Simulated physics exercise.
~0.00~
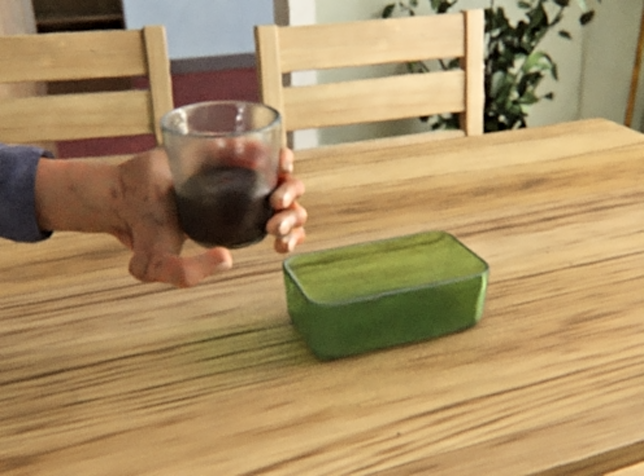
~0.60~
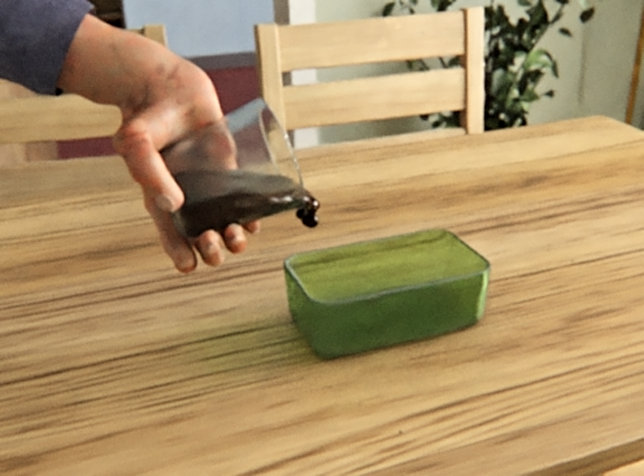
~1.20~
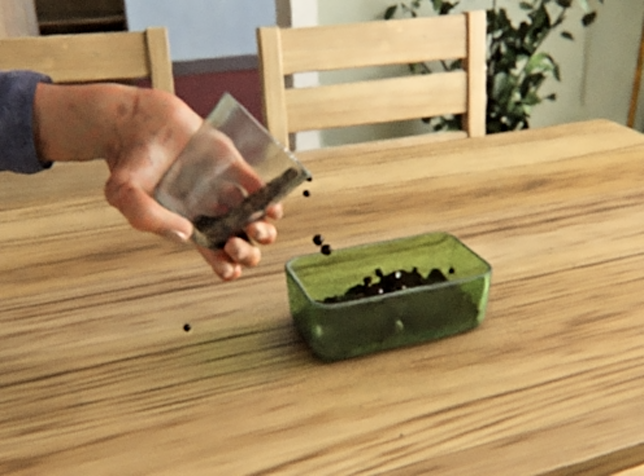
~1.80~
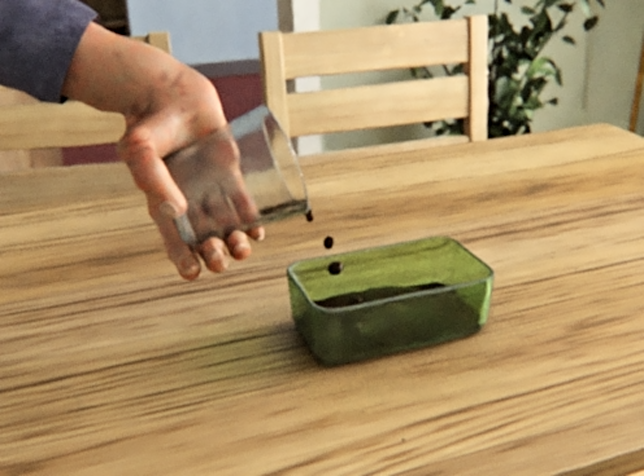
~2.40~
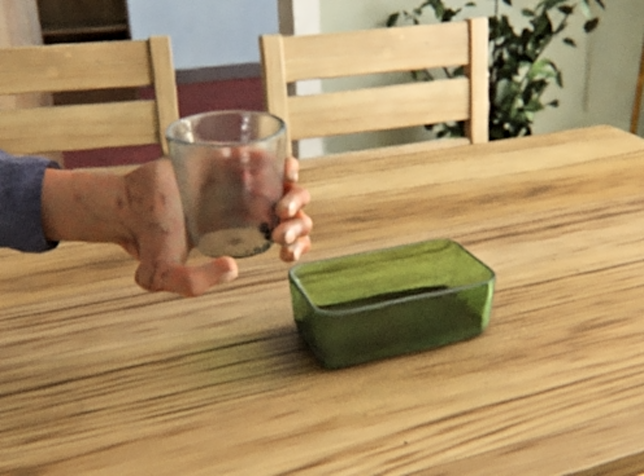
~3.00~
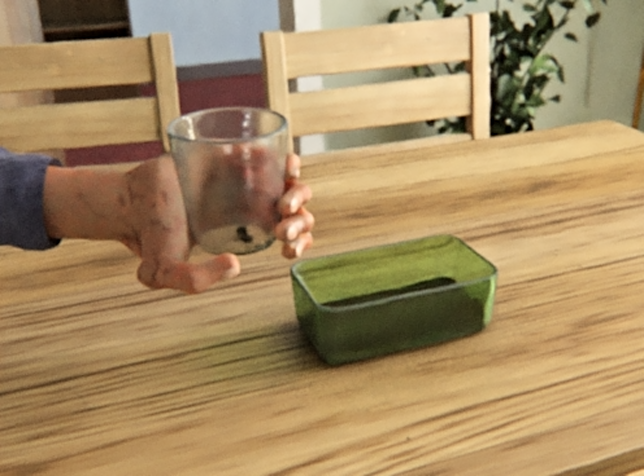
The footage shows a hand holding a glass of dark coffee above an empty green food box on a wooden table, tilting it to pour, easing back, then tipping further. The nearly emptied glass is finally held upright, with dark liquid in the box.
